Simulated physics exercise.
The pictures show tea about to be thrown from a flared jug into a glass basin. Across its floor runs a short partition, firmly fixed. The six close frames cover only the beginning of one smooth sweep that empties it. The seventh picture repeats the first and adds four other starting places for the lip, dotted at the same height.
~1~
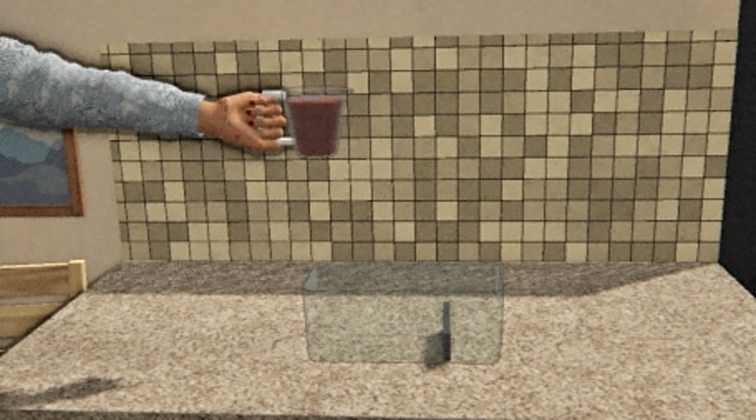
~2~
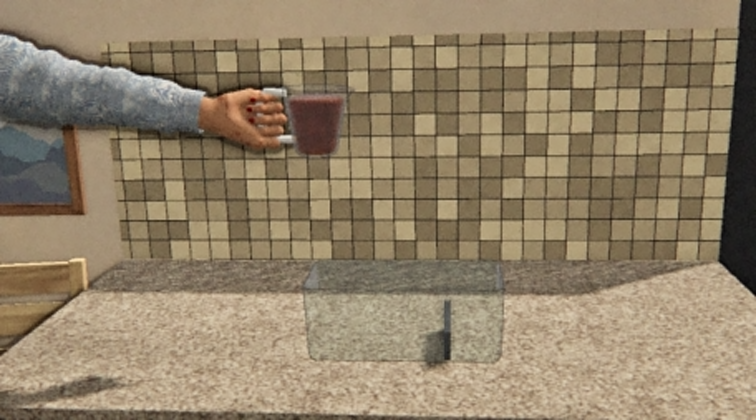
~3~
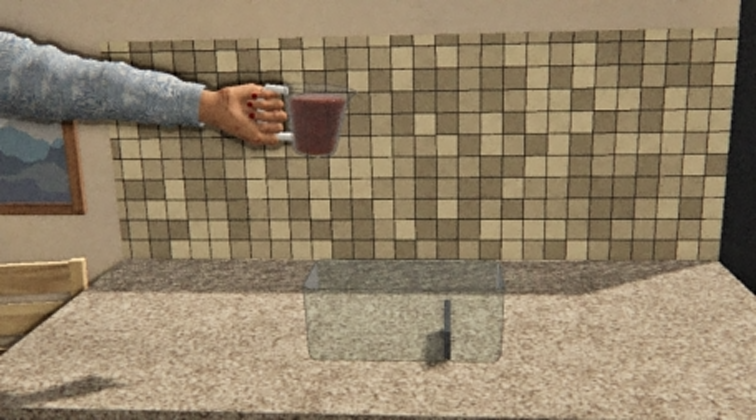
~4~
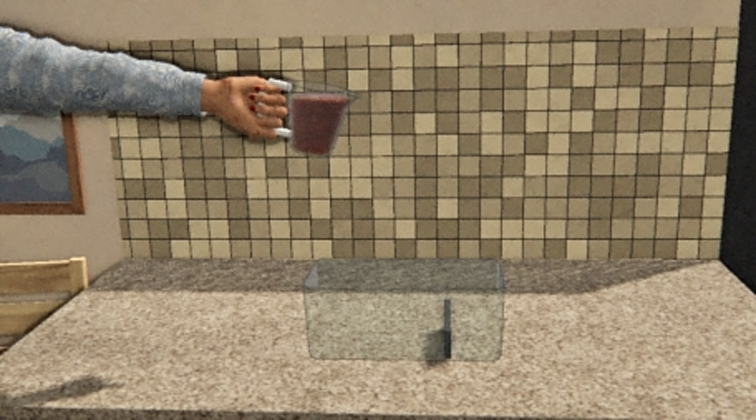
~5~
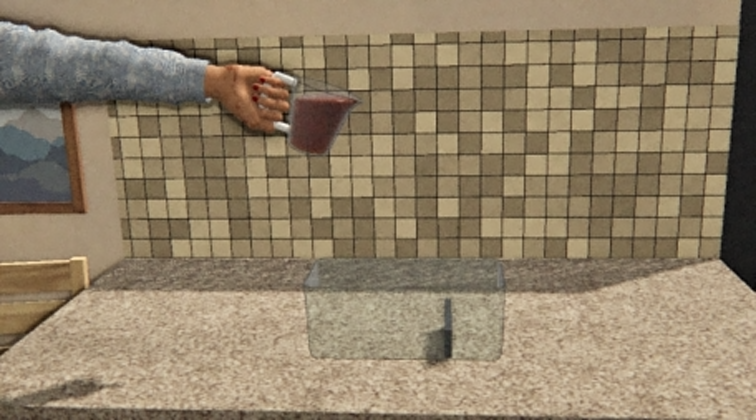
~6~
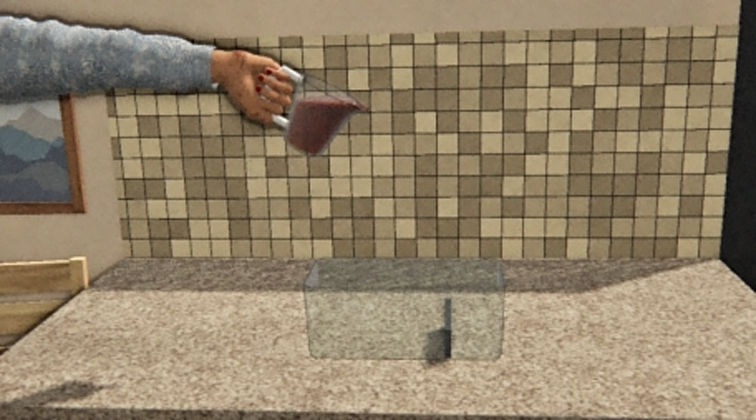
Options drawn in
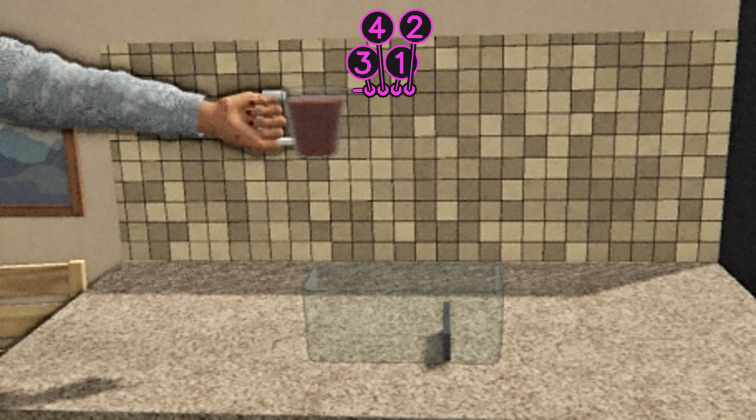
A hand holding a clear jug of dark reddish tea stayed still above a glass basin on the counter, then gradually tilted it to the right until the tea reached over the lip.
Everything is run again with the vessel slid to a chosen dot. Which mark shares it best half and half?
4 is best.
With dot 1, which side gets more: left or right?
The right one.
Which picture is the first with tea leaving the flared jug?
Picture 6.
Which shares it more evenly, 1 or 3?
1.
On the marked copy, 1 at (396, 89); 2 at (409, 89); 3 at (369, 90); 4 at (382, 90).
Choosing 1, about 19 % ends left of the wall and 78 % right of it; 3 % is lost outside.
Choosing 2, about 23 % ends left of the wall and 72 % right of it; 6 % is lost outside.
Choosing 3, about 86 % ends left of the wall and 8 % right of it; 6 % is lost outside.
Choosing 4, about 52 % ends left of the wall and 45 % right of it; 3 % is lost outside.
